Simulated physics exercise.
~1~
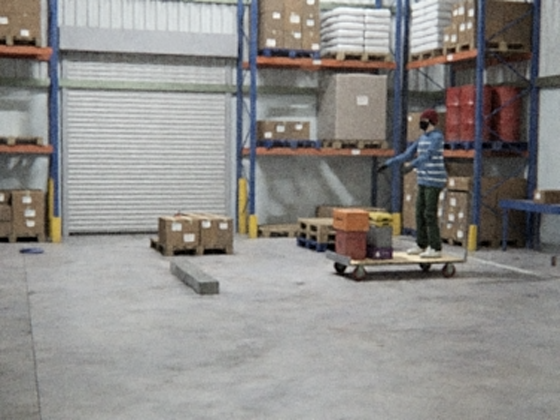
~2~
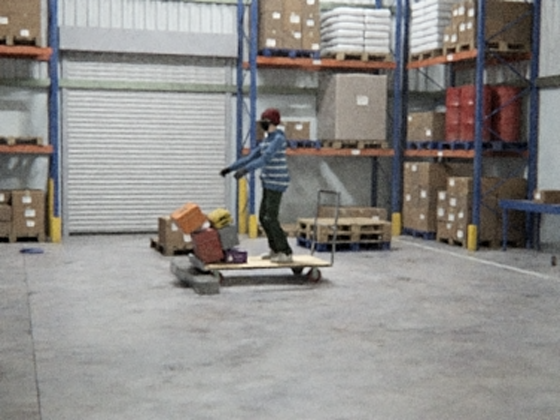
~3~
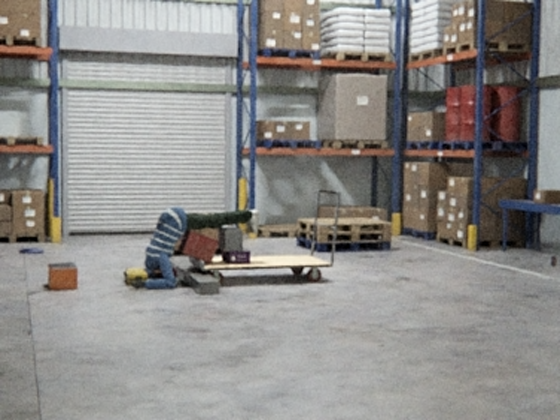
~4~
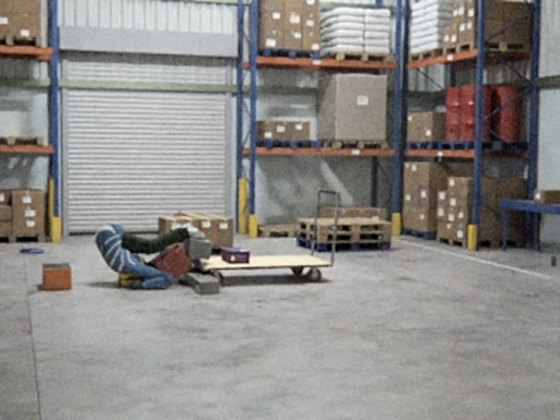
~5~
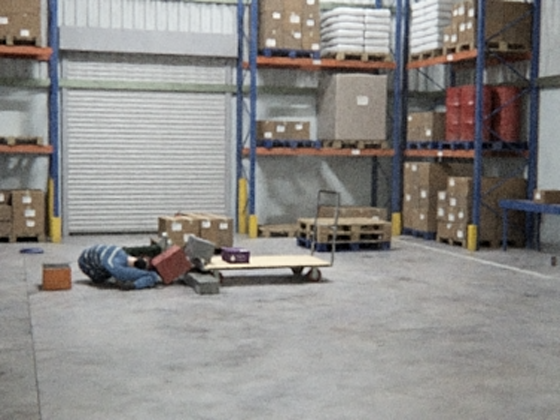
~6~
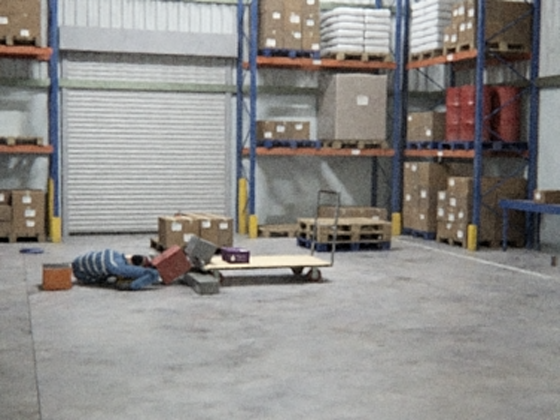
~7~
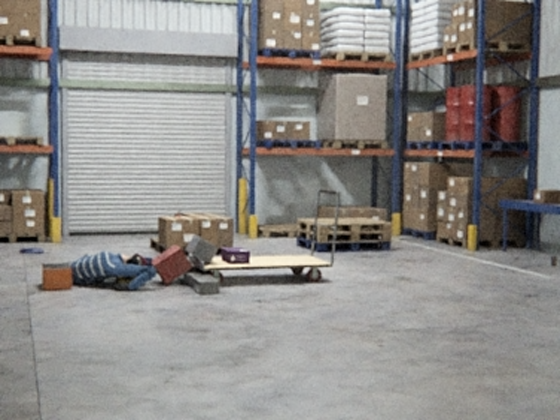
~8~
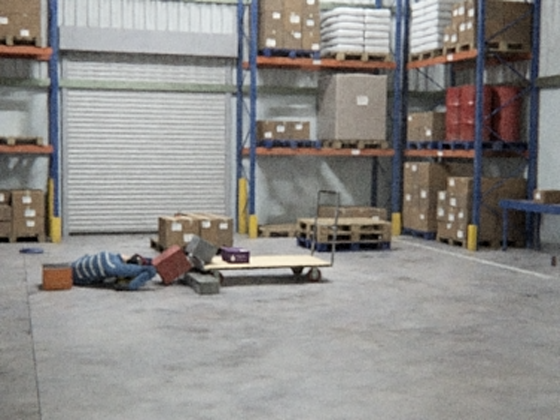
In a warehouse with tall racks and a closed roller door, a person in a striped top and red cap rides standing on a flat trolley stacked with boxes and cases. It rolls left and stops against a low grey kerb. The load tips forward while the person pitches after it, arms outstretched, and folds headfirst over the front. The orange box lands upside down farther left, and the red one tumbles off the deck. The person's legs drop, leaving them crumpled on the floor among the fallen load, while a small purple box stays on the trolley.
